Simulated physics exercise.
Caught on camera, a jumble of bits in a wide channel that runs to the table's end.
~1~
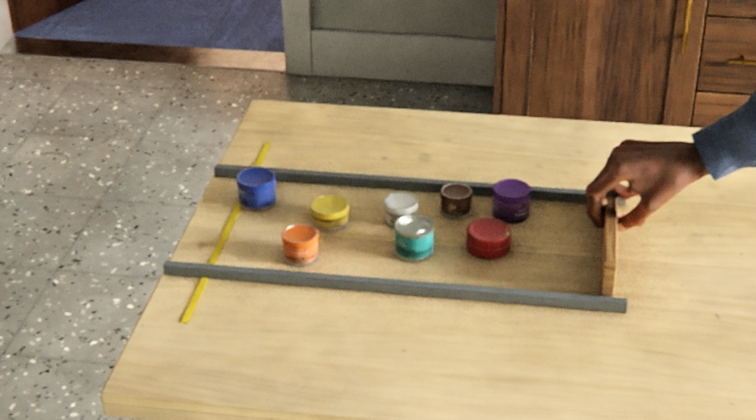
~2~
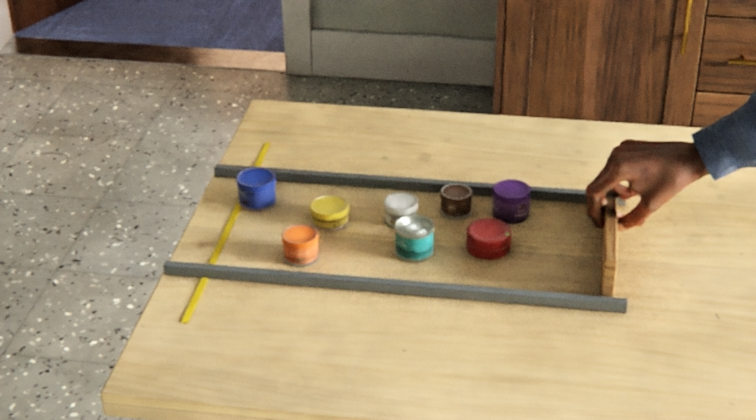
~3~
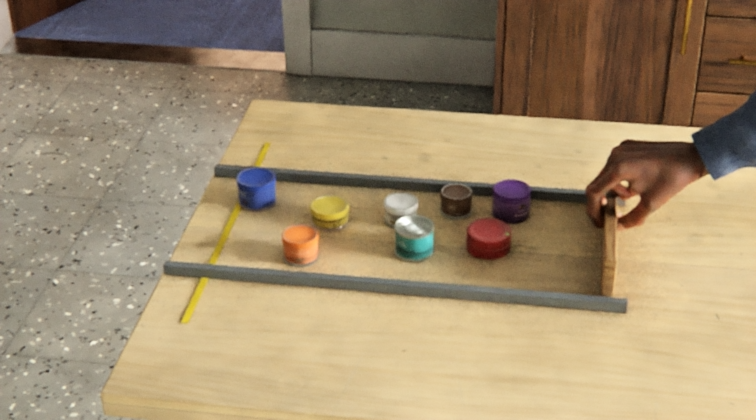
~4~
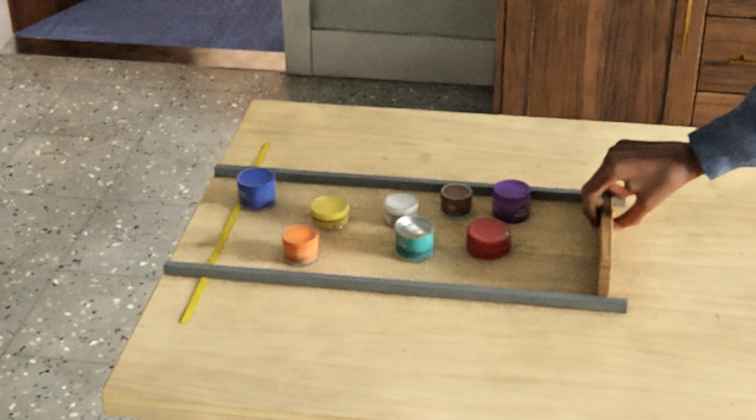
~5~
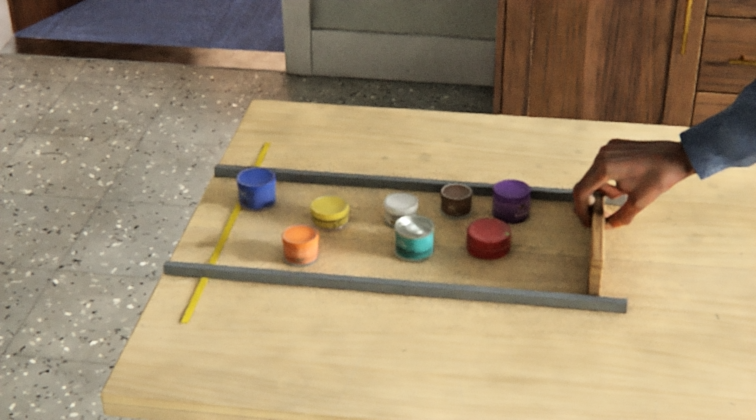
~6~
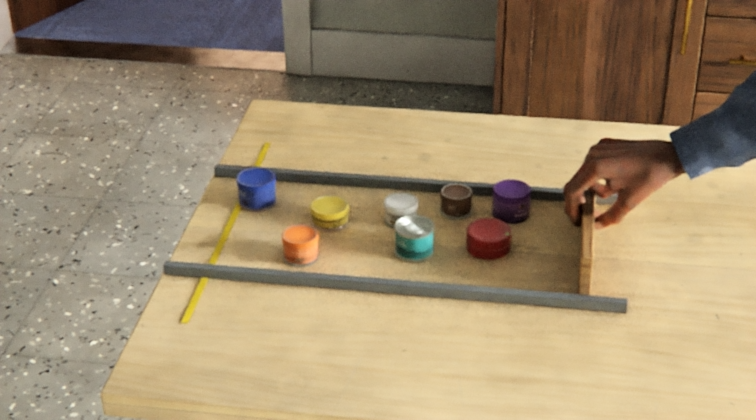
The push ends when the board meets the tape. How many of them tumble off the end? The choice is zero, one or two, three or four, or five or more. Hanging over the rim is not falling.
The number that fall off is three or four.
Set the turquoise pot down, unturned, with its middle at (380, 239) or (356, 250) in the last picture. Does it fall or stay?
The turquoise pot does not fall; holds on.
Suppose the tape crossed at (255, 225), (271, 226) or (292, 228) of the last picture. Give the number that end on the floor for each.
Down on the floor: 1, 0 and 0.
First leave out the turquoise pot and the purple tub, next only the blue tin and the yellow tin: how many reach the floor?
First 2, then 2.
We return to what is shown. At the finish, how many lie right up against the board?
The number is 4.
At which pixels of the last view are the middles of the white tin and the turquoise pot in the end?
The white tin at (222, 198), the turquoise pot at (198, 238).
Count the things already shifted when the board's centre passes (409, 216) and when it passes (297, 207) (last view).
By then 5, and 8.
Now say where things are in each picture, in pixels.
Blue tin (257, 189); orange tin (300, 245); yellow tin (330, 213); board (609, 231); tape (231, 223), in the first frame.
Orange tin (300, 246); turquoise pot (414, 239), in the second frame.
Yellow tin (330, 213); red lid (489, 239), in the third frame.
Blue tin (257, 190); white tin (401, 211), in the fourth frame.
Orange tin (300, 246); board (597, 230), in the fifth frame.
Blue tin (257, 190); orange tin (300, 246); yellow tin (330, 213); board (587, 229); tape (231, 223), in the sixth frame.
Soon after, none off yet; blue tin at rest near (257, 190); orange tin at rest near (300, 246); yellow tin at rest near (330, 213).
By the end, the number that fall off is three or four; fallen, brown pot, yellow tin, orange tin and blue tin.
